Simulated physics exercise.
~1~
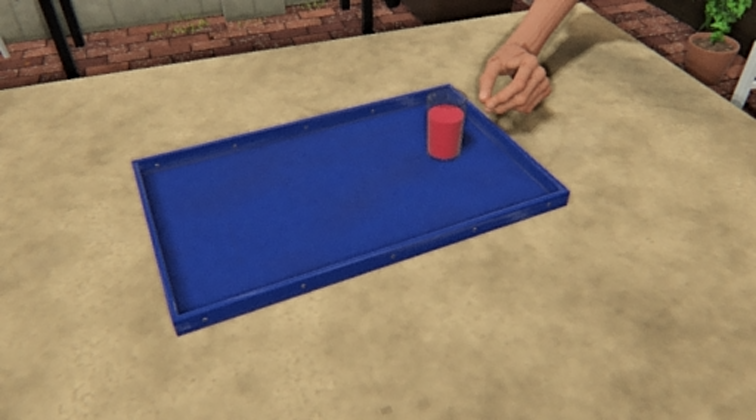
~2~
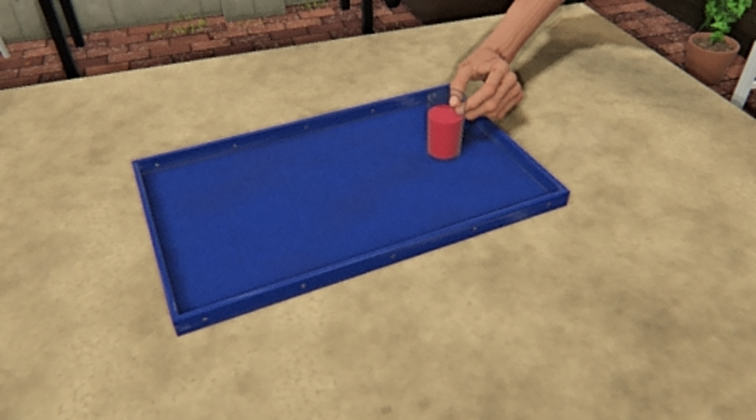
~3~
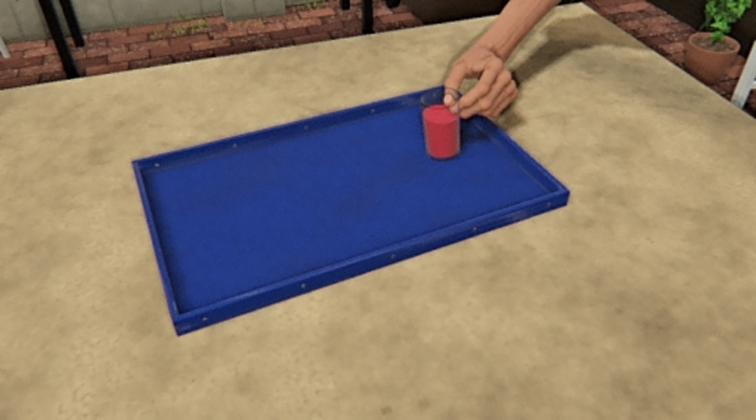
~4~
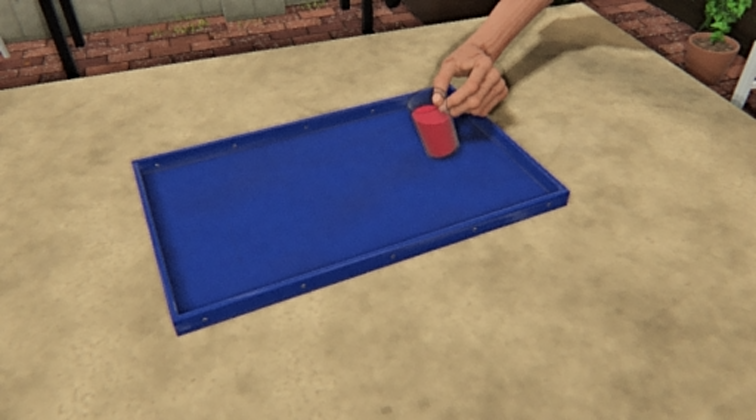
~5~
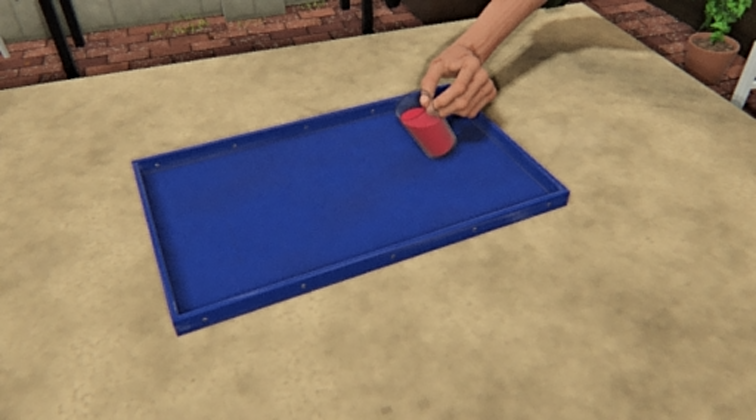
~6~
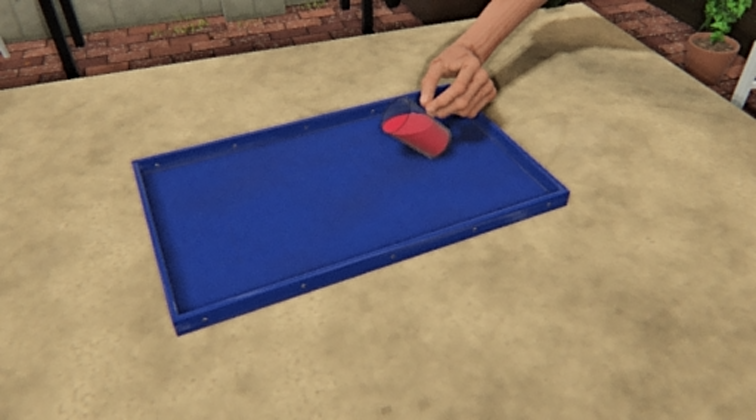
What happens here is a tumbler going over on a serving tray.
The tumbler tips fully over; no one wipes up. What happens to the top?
I'd say the spill will not reach past the tray.
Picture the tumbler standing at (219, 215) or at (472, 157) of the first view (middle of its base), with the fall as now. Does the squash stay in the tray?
One: It gets out on to the top. Two: It keeps within the tray.
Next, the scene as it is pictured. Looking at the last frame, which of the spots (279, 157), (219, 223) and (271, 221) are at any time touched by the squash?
The first point is inside the spill, the next one is inside the spill, and the last one is inside the spill.
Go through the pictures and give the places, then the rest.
In the first frame, it stands upright; tumbler (445, 124) about two thirds full; tray (377, 250).
In the second frame, it is being nudged; tumbler about two thirds full, surface at (446, 115).
In the third frame, it is being nudged; tumbler (441, 123) about two thirds full.
In the fourth frame, it is being nudged; tumbler about two thirds full, surface at (432, 115); tray (377, 250).
In the fifth frame, it is being nudged; tumbler (426, 125) tipped 30°.
In the sixth frame, it is falling; tumbler (417, 128) tipped 45°.
Next, the tumbler lies in the tray; the puddle covers about as much as a plate; the top is dry.
After that, the puddle covers about as much as a plate; the top is dry.
Finally, the puddle covers about as much as a tray; the top is dry.
